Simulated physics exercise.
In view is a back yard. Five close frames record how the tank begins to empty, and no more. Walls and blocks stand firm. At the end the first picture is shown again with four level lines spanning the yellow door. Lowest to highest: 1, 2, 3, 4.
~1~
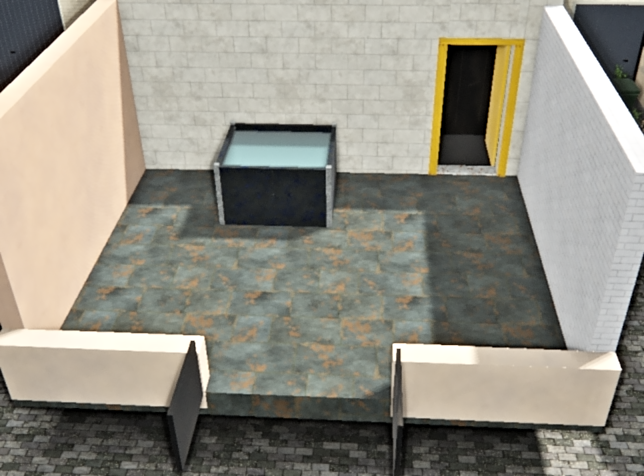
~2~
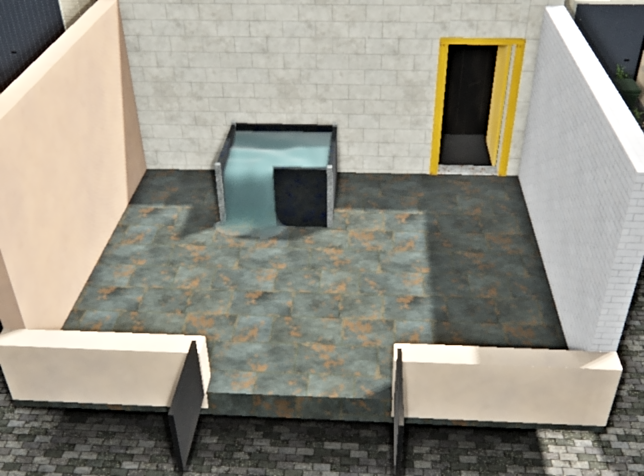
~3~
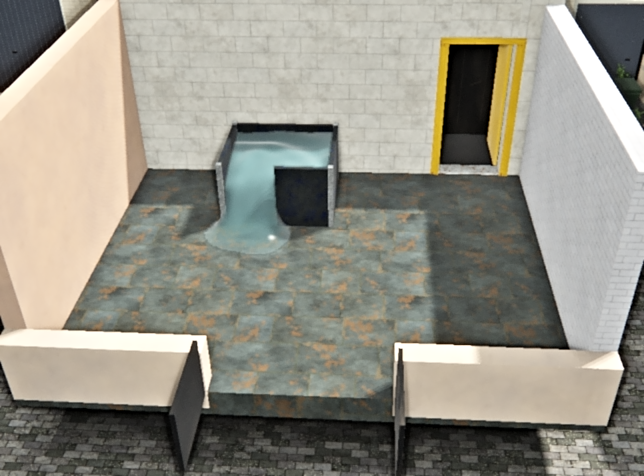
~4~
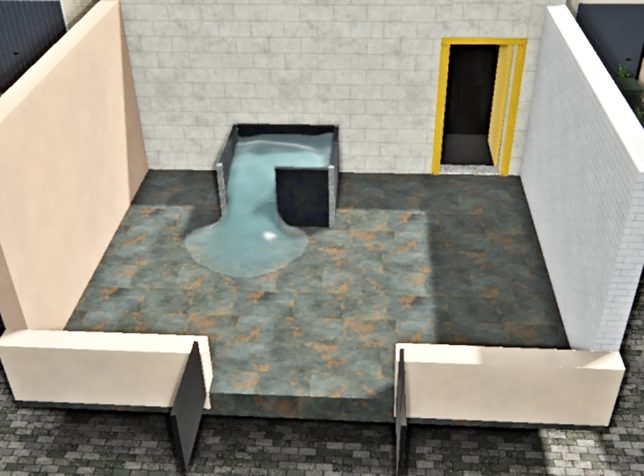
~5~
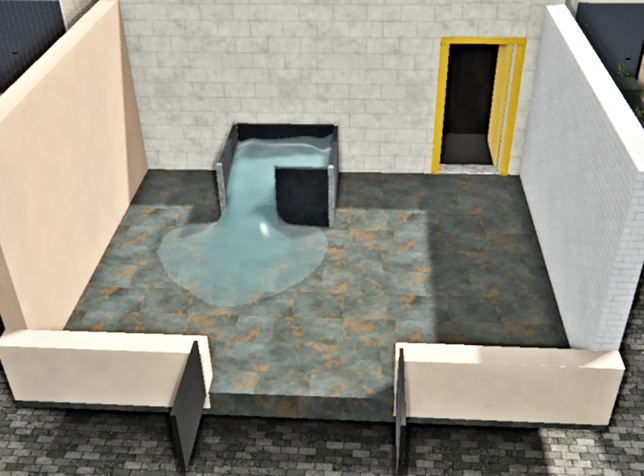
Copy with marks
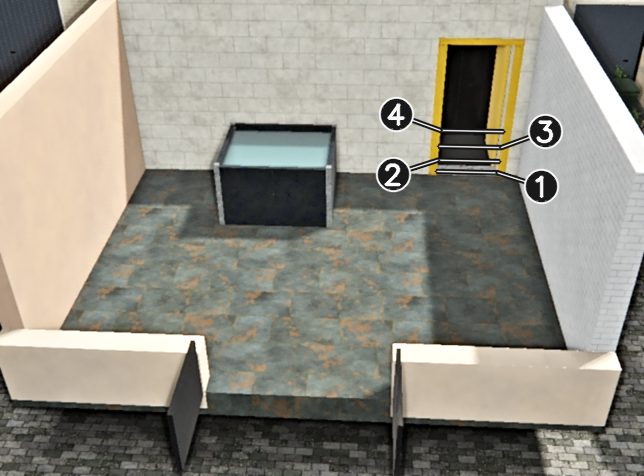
In a walled back yard, water sat still in a dark tank near a yellow doorway, then poured out through the left side of its front and spread across the tiles in a widening, rounded pool.
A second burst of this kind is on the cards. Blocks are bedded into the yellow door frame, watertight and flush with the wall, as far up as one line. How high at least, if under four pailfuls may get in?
Line 1.
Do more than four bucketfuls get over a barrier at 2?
No, that is safe.
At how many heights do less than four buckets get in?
All of the four.
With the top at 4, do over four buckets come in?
No, not at all.
On the marked copy, 1 at (467, 172); 2 at (468, 160); 3 at (470, 146); 4 at (471, 131); from the bottom up 1, 2, 3, 4.
For line 1, nothing gets over.
For line 2, nothing gets over.
For line 3, nothing gets over.
For line 4, nothing gets over.
